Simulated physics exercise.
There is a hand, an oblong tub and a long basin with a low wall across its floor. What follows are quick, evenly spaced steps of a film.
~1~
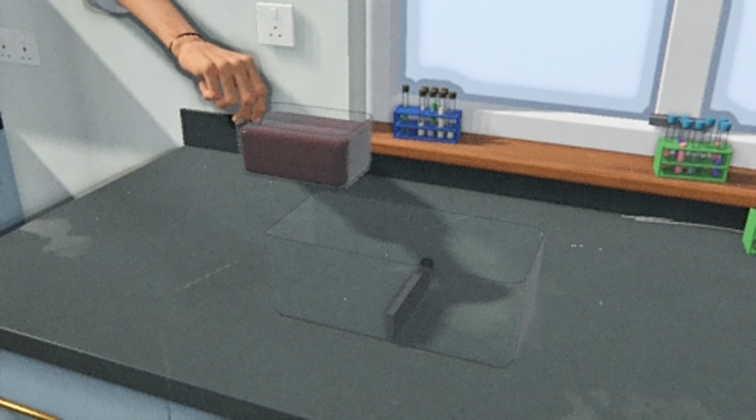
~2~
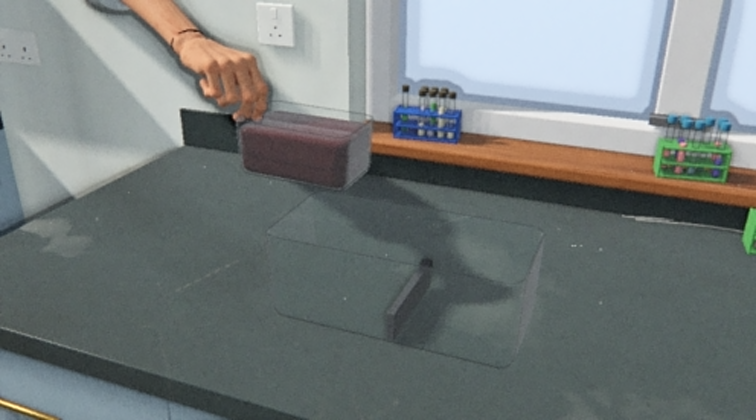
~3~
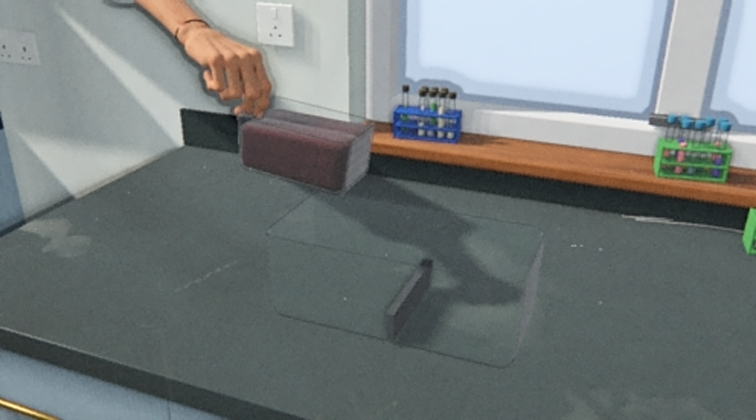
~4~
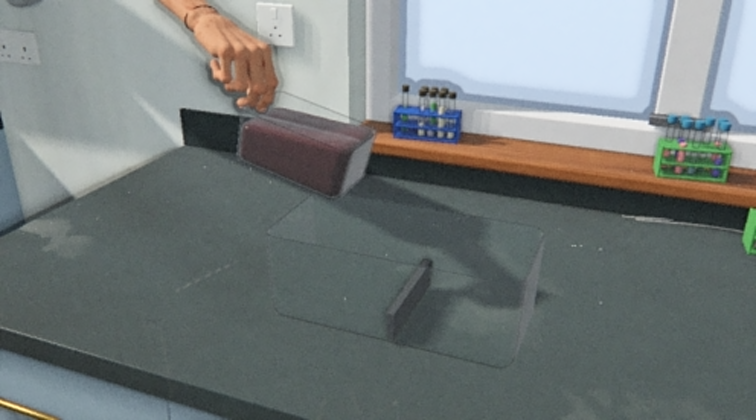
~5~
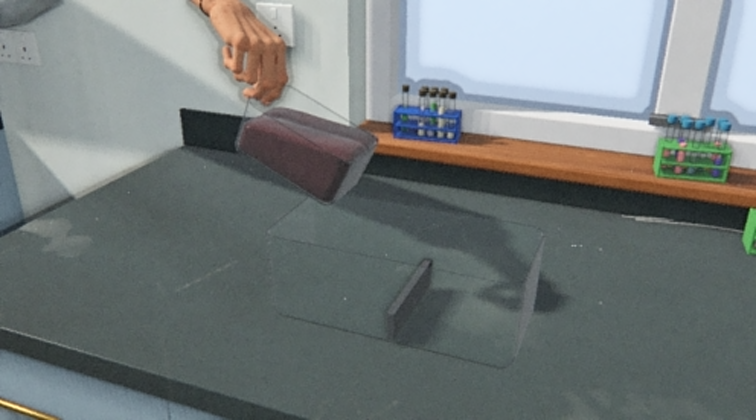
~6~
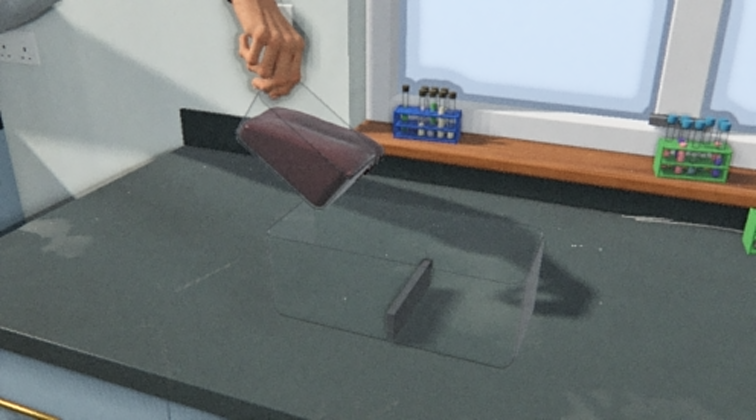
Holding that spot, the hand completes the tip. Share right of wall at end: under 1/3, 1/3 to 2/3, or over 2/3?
Under 1/3.
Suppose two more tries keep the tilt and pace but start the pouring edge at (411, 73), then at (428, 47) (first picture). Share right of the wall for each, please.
You'd see around 70 per cent, and then around 70 per cent.
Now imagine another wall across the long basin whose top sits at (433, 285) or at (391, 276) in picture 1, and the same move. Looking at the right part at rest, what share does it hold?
Around 10 percent in try one and around 45 percent in try two.
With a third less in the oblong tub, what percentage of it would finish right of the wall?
Near 15 %.
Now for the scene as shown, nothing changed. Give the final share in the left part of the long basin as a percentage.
It comes to some 70 per cent.
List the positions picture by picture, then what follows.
It leans 0°; its right rim is at (361, 127); the wine meets the walls at (257, 119) and (361, 133); the long basin's rim runs from (291, 212) to (535, 257); the wall's top is at (411, 286), in the first frame.
It leans 2°; its right rim is at (361, 128); the wine meets the walls at (257, 118) and (361, 134), in the second frame.
It leans 7°; its right rim is at (363, 134); the wine meets the walls at (258, 116) and (363, 136), in the third frame.
It leans 14°; its right rim is at (365, 142); the wine meets the walls at (259, 116) and (366, 139), in the fourth frame.
It leans 24°; its right rim is at (366, 154); the wine meets the walls at (260, 114) and (366, 145); 2 per cent is over the edge, in the fifth frame.
It leans 36°; its right rim is at (364, 167); the wine meets the walls at (260, 113) and (360, 152); 8 per cent is over the edge, in the sixth frame.
A moment on, the oblong tub is tipped right over and 13 per cent is still to pour, 57 is left of the wall and 13 right of it.
Next, the oblong tub is tipped right over and 2 per cent is still to pour, 73 is left of the wall and 19 right of it.
Then the oblong tub is tipped right over and 0 per cent is still to pour, 71 is left of the wall and 26 right of it.
Later the oblong tub is tipped right over and 0 per cent is still to pour, 71 is left of the wall and 26 right of it.
Finally, 71 per cent lies left of the wall, 26 right of it and 3 outside.
